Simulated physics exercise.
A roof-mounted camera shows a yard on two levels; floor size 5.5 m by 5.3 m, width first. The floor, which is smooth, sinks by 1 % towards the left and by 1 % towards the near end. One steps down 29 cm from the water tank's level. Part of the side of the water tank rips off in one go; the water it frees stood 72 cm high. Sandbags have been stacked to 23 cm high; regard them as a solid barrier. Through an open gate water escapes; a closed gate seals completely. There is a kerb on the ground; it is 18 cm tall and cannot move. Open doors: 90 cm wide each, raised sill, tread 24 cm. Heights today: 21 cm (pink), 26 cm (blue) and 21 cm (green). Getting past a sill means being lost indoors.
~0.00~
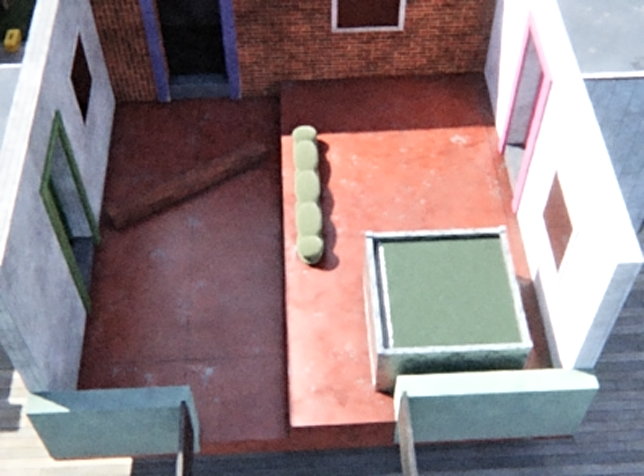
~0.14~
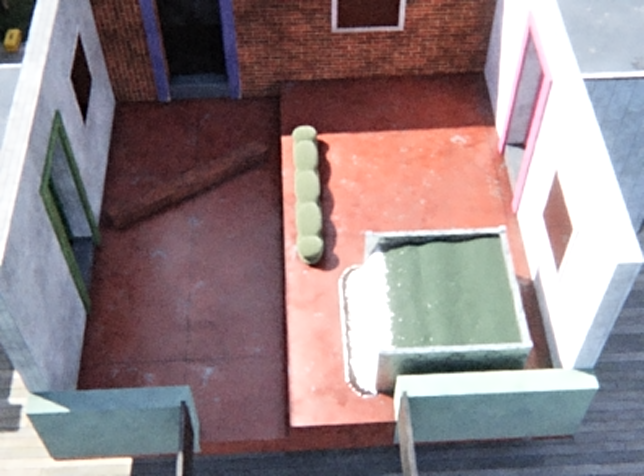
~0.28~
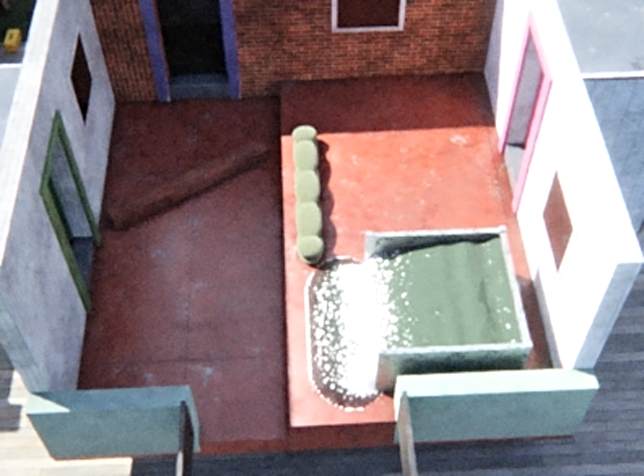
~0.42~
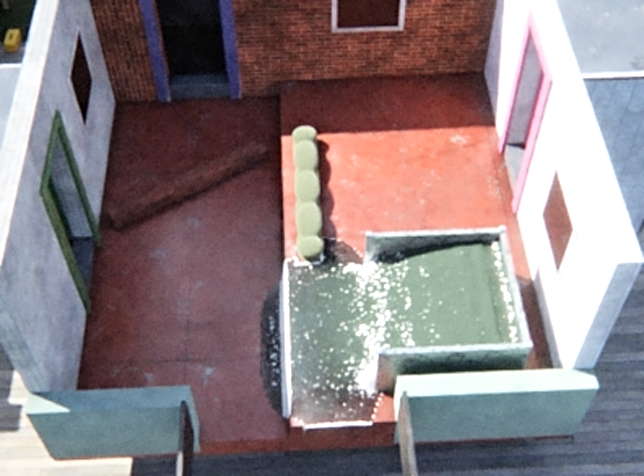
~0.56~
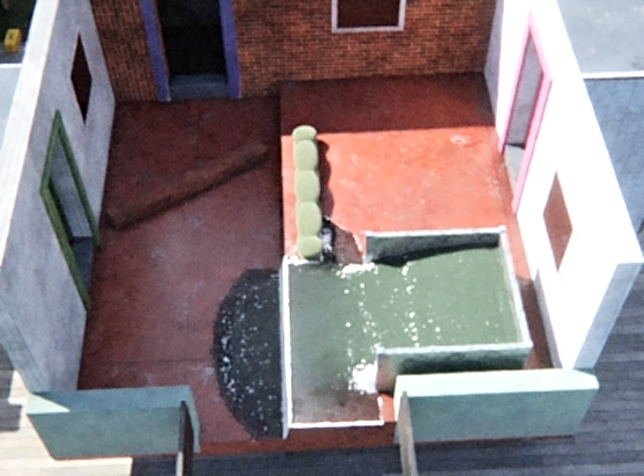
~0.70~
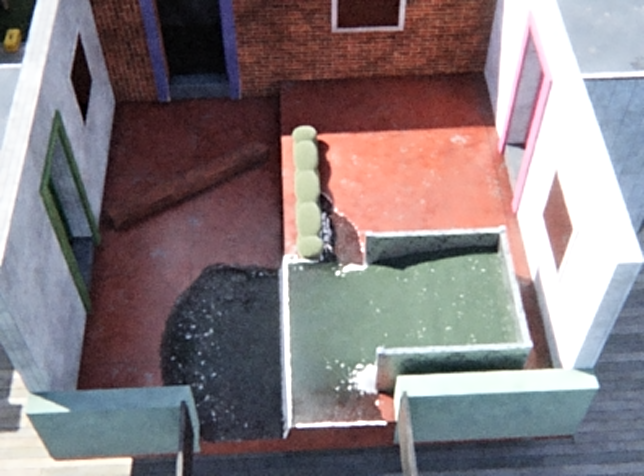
Water bursts from the left side of a green-topped, white-rimmed tank at the right of a walled, two-level reddish yard, seen from above by a still camera. A row of rounded green sandbags stands mid-yard, a brown kerb slants across the left floor, and green, purple and pink doorways open around it. Foaming white first, the water spreads left, drops over the step and widens darkly across the lower floor.
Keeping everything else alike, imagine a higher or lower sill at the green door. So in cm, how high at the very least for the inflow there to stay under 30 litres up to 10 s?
At least 19 cm or so.
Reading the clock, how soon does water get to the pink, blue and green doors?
Arrival times - pink: Not within the 10 s; blue: 3.2 s; green: 1.1 s.
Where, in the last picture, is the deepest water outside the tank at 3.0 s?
About (113, 228).
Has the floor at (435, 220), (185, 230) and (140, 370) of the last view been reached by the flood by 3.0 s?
Taking the spots one by one: Untouched, swamped, swamped.
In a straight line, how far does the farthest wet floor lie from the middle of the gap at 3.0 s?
Roughly 5.6 m.
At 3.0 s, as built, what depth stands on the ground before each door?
Door by door in cm - pink 0, blue 0, green 21.
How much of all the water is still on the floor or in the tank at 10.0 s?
Around 62 in a hundred parts remain.
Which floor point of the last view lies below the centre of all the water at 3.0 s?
About (209, 308).
After 1.4 s water covers 35 % of the floor, deepest (46 cm) near (72, 429); 24 cm at the green door, 0 litres in over its 21 cm sill.
After 3.0 s water covers 45 % of the floor, deepest (29 cm) near (113, 228); 21 cm at the green door, 17 litres in over its 21 cm sill.
After 10.0 s water covers 50 % of the floor, deepest (11 cm) near (82, 359); 9 cm at the green door, 19 litres in over its 21 cm sill.
At the green door as built, the water arrived by 1.2 s and peaked near 28 cm at 1.8 s.
With a sill of 17 cm, 48 litres would have come in within the 10 s; with 23 cm, 11 litres. So under 30 litres takes about 19 cm.
